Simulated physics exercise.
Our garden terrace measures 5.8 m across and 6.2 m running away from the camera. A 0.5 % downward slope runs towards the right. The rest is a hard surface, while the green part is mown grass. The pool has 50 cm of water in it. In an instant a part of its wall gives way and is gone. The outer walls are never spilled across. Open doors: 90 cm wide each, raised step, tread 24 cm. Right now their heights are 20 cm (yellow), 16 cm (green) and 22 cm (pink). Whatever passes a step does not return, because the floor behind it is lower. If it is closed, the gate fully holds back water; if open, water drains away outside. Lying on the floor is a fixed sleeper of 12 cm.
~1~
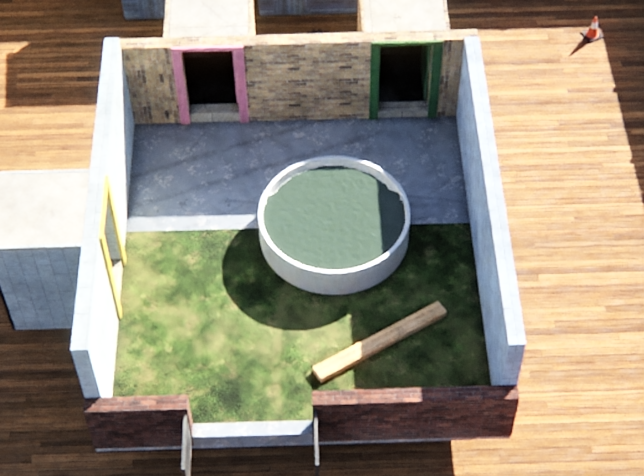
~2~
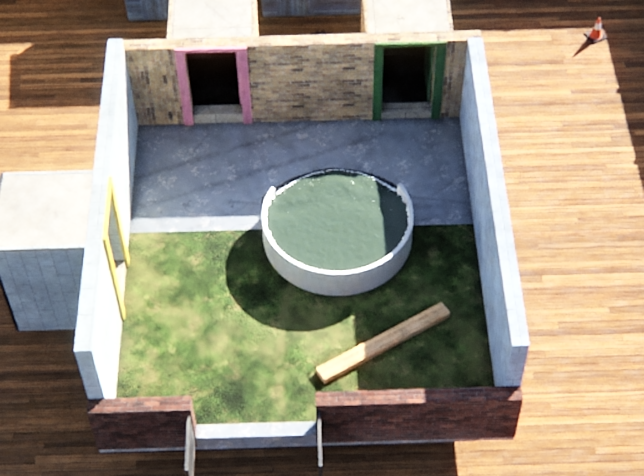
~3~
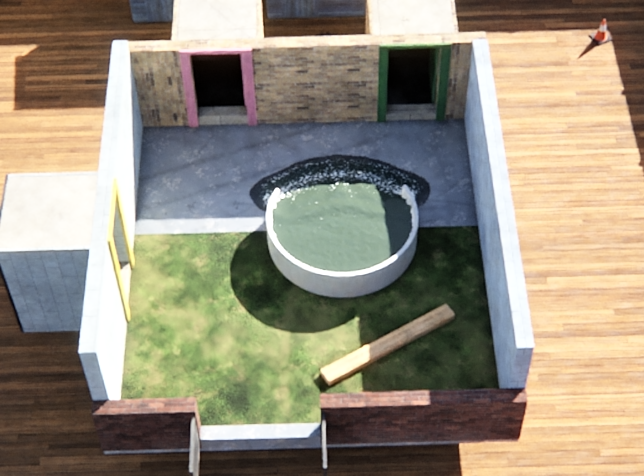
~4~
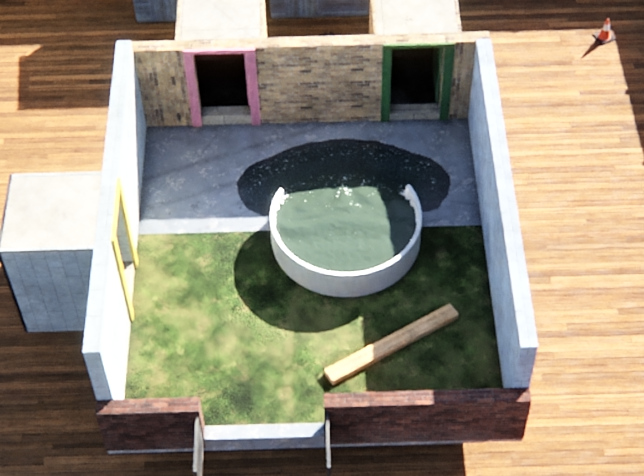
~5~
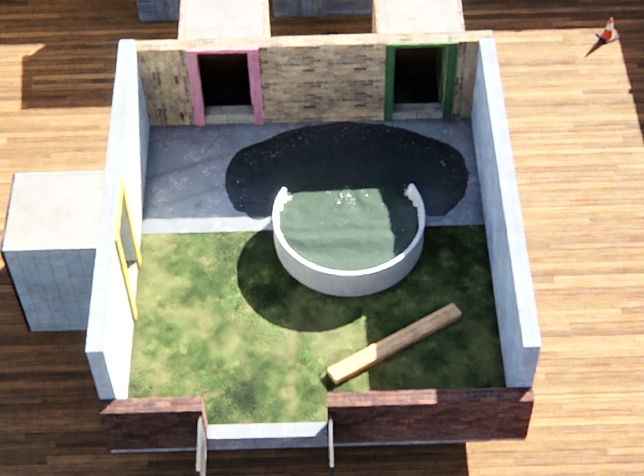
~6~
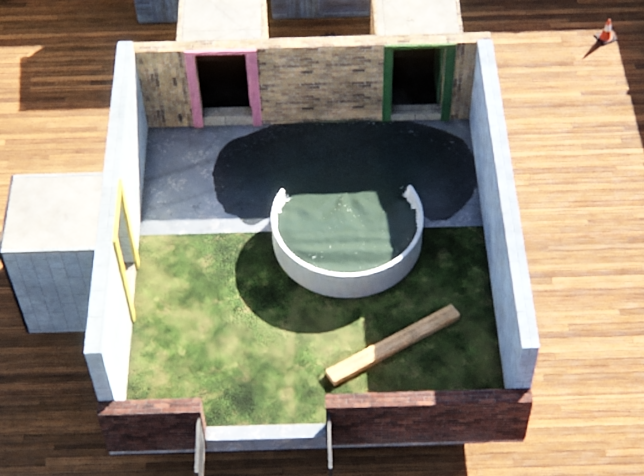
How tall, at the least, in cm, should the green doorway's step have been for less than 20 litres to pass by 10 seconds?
I would say 22 cm.
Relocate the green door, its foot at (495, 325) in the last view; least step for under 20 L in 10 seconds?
Close to 6.0 cm at the least.
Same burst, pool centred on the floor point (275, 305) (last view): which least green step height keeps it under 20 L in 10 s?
A height near 11.5 cm.
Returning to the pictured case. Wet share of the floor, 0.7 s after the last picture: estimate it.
Approximately 30 % of the floor.
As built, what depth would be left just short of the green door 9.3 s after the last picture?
5.0 cm.
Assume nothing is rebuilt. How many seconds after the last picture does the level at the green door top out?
The depth peaks at about 1.6 seconds.
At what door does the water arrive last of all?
Yellow door.
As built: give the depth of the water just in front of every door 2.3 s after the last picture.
Depth at yellow 0 cm, at green 22 cm, at pink 13 cm.
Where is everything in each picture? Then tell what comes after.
In the first picture, the pool at (334, 215) is whole and still, 50 cm deep; the green door at (405, 78) is dry.
In the second picture, the gap is on the far side, the front 0.3 m out at (266, 201); the back of the pool holds 50 cm.
In the third picture, water pours out on the far side and has run 0.6 m, to (256, 190); about 9 cm deep outside, 50 cm at the back.
In the fourth picture, the front is at (257, 166), 1.0 m from the gap on the far side; 3.4 m2 of floor is wet, 50 cm left at the back.
In the fifth picture, the front is at (243, 153), 1.5 m from the gap on the far side; 5.6 m2 of floor is wet, 50 cm left at the back.
In the sixth picture, water pours out on the far side and has run 1.7 m, to (238, 142); about 5 cm deep outside, 47 cm at the back; 0.1 m in a straight line remain to the green door at (418, 81).
Then, 0.7 s after the last picture water covers 30 % of the floor, deepest (35 cm) near (468, 121); 24 cm at the green door, 4 litres in over its 16 cm step.
Then, 2.3 s after the last picture water covers 35 % of the floor, deepest (28 cm) near (469, 129); 22 cm at the green door, 57 litres in over its 16 cm step.
Then, 9.3 s after the last picture water covers 95 % of the floor, deepest (8 cm) near (376, 421); 5 cm at the green door, 69 litres in over its 16 cm step.
At the green door as built, the water peaked near 27 cm, 1.5 s after the last picture.
With a step of 19 cm, 38 litres would have come in within the 10 s; with 25.5 cm, 5 litres. So under 20 litres takes about 22 cm.
